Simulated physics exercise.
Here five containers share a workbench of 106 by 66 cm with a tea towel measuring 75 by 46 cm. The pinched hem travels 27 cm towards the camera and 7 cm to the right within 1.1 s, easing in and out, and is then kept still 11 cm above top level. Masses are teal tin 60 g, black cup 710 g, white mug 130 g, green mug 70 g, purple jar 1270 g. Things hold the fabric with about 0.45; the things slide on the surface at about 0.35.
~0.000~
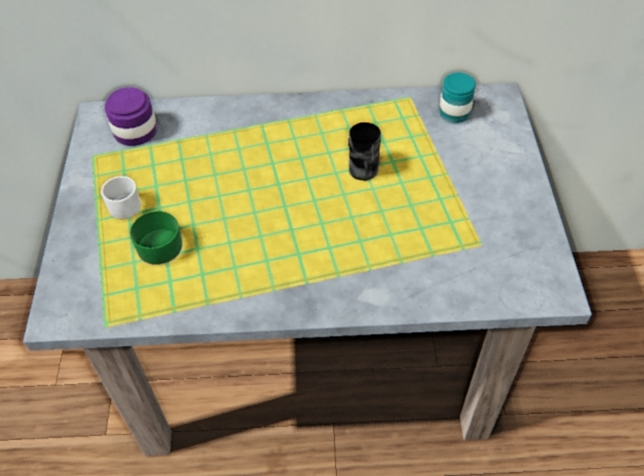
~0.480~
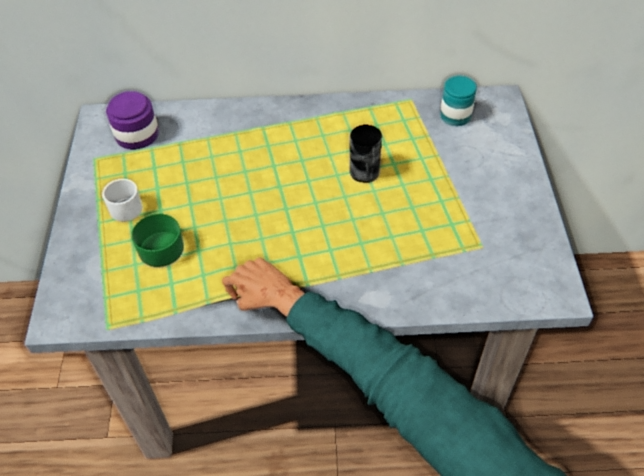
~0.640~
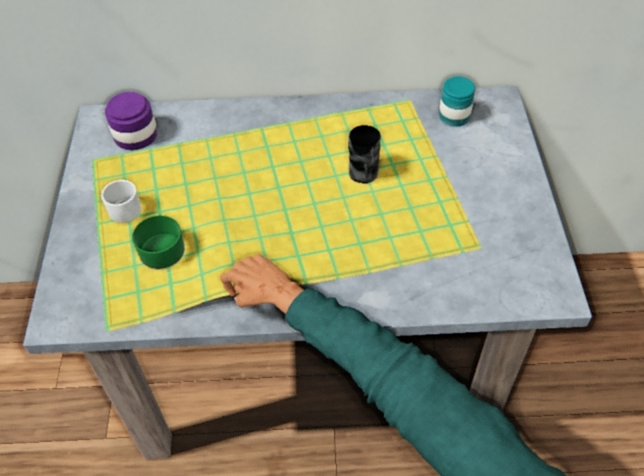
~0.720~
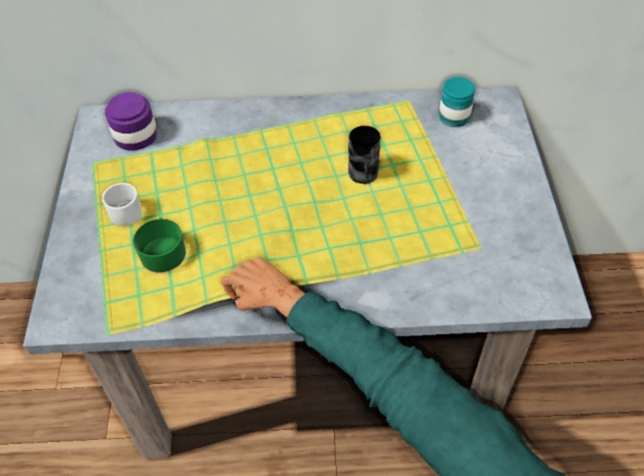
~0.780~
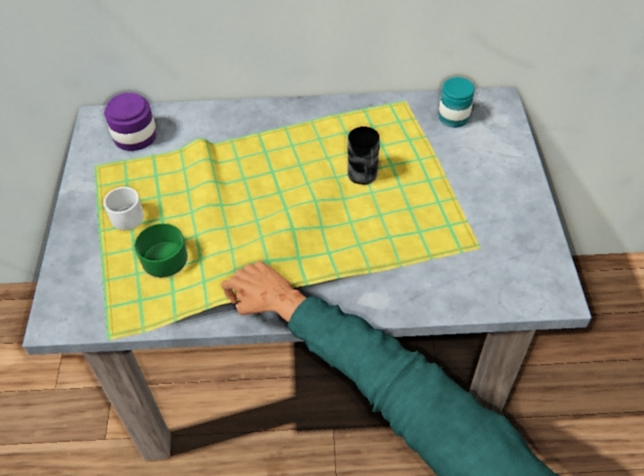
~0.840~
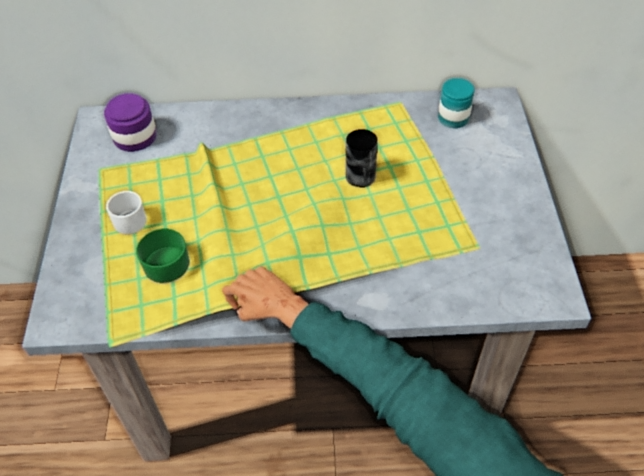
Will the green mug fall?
Result: Green mug goes over the edge.
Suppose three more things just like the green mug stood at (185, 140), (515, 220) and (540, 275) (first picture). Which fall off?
In that order: Stays on, stays up, remains.
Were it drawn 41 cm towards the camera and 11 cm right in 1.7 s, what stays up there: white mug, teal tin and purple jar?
Then: White mug falls off, teal tin stays on, purple jar stays up.
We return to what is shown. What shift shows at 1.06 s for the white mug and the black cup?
About: White mug 10 cm, black cup 2 cm.
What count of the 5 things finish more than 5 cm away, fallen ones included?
That makes 3.
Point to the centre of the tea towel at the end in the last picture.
Near (262, 289).
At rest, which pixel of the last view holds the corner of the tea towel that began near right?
Around (482, 294).
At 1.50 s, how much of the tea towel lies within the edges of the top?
Some 75 per cent of it.
By 1.1 s, 95 % of the tea towel is still over the top; green mug 11 cm off its start, white mug 10 cm off its start, black cup 3 cm off its start.
By 1.3 s, 85 % of the tea towel is still over the top; green mug 20 cm off its start, white mug 20 cm off its start, black cup 9 cm off its start.
By 1.5 s, 75 % of the tea towel is still over the top; green mug 28 cm off its start at (192, 360), white mug 28 cm off its start at (159, 299), black cup 17 cm off its start at (341, 196).
By 1.7 s, 70 % of the tea towel is still over the top; green mug over the edge, white mug 36 cm off its start, black cup 19 cm off its start.
By 3.3 s, 65 % of the tea towel is still over the top; green mug over the edge, white mug over the edge, black cup 19 cm off its start at (339, 206).
